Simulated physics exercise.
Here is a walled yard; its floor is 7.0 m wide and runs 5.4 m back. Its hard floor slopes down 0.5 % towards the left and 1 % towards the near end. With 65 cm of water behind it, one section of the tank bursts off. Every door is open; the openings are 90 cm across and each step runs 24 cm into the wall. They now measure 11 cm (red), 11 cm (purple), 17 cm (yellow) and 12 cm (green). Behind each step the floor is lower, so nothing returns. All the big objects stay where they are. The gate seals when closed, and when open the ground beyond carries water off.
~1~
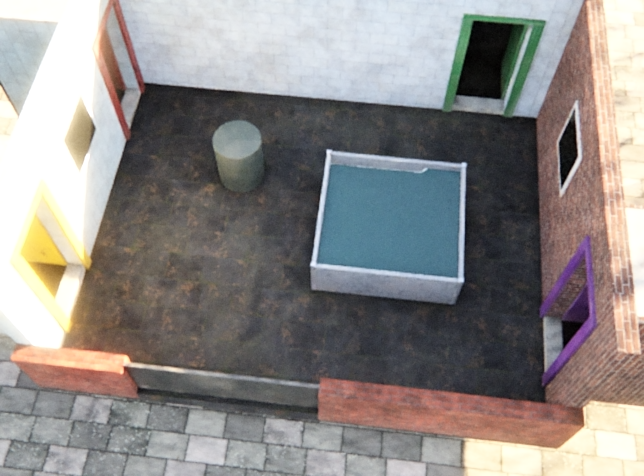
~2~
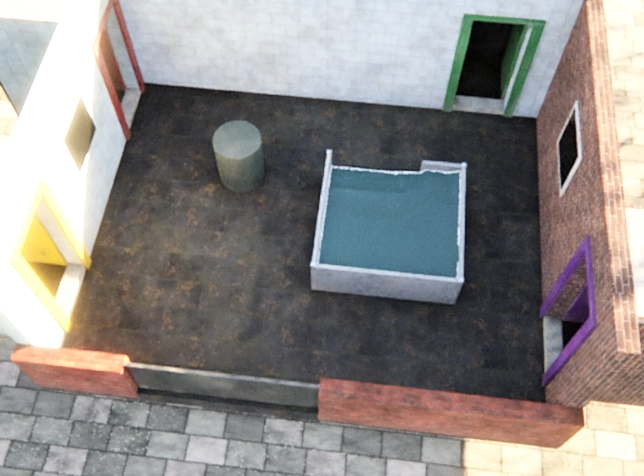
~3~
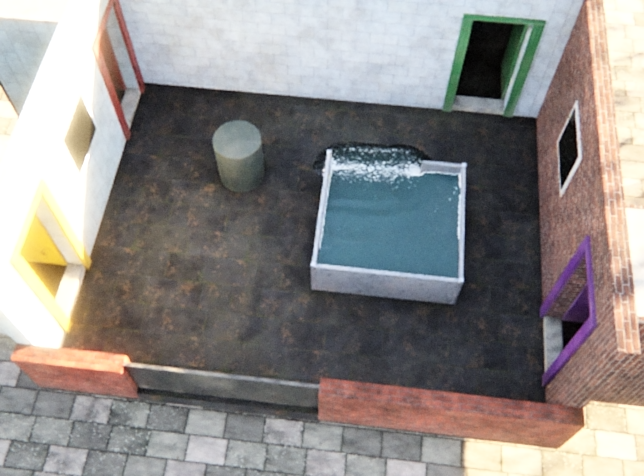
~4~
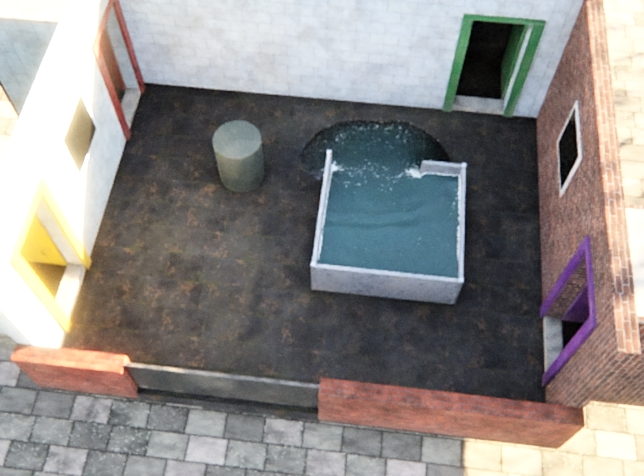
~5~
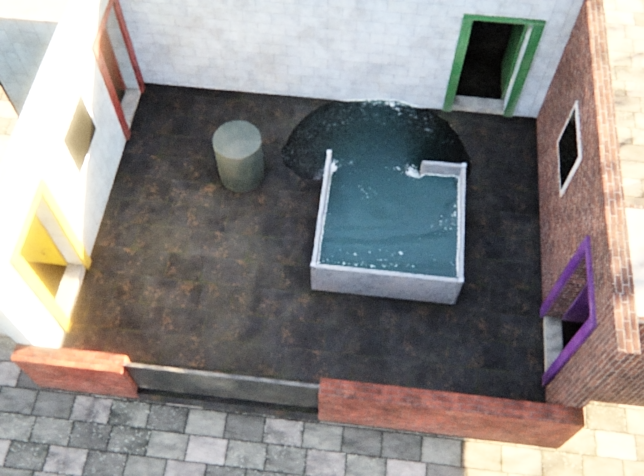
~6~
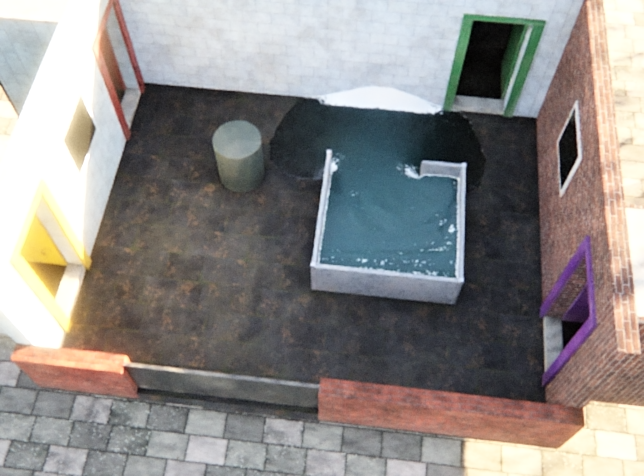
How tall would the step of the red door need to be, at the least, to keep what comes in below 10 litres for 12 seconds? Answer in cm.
At least 26 cm or so.
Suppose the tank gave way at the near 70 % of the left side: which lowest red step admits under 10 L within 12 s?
About 14.0 cm.
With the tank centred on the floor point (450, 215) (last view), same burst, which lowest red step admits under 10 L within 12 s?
Then roughly 22 cm.
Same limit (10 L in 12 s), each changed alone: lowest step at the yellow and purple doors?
Roughly 8.0 cm at yellow and 9.0 cm at purple.
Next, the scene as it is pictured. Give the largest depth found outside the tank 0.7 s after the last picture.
About 43 cm.
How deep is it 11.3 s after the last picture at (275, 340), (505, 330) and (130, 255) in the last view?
In that order: 10, 7 and 6 cm.
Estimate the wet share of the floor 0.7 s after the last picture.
About 15 per cent.
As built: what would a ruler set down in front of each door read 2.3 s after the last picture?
Depths in cm: Red 27, purple 1, yellow 0, green 12.
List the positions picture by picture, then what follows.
The first frame shows still water, 65 cm deep, in the tank at (391, 216); the red door at (121, 73) is dry.
In the second frame, water pours out on the far side and has run 0.2 m, to a hidden place; about 5 cm deep outside, 65 cm at the back.
In the third frame, the front is at (394, 148), 0.8 m from the gap on the far side; 1.1 m2 of floor is wet, 65 cm left at the back.
In the fourth frame, the gap is on the far side, the front 1.3 m out at (386, 125); the back of the tank holds 65 cm.
In the fifth frame, the gap is on the far side, the front 1.7 m out at (340, 102); the back of the tank holds 60 cm.
In the sixth frame, water pours out on the far side and has run 1.8 m, to (456, 112); about 7 cm deep outside, 55 cm at the back; the red door at (121, 73), 4.4 m from the gap, is still 2.7 m from the nearest water.
Then, 0.7 s after the last picture water covers 15 % of the floor, deepest (43 cm) near (363, 109); it has not reached the red door.
Then, 2.3 s after the last picture water covers 40 % of the floor, deepest (28 cm) near (131, 129); 27 cm at the red door, 71 litres in over its 11 cm step.
Then, 11.3 s after the last picture water covers 95 % of the floor, deepest (14 cm) near (57, 367); 6 cm at the red door, 195 litres in over its 11 cm step.
At the red door as built, the water peaked near 27 cm, 2.3 s after the last picture.
With a step of 24 cm, 16 litres would have come in within the 12 s; with 28 cm, 4 litres. So under 10 litres takes about 26 cm.
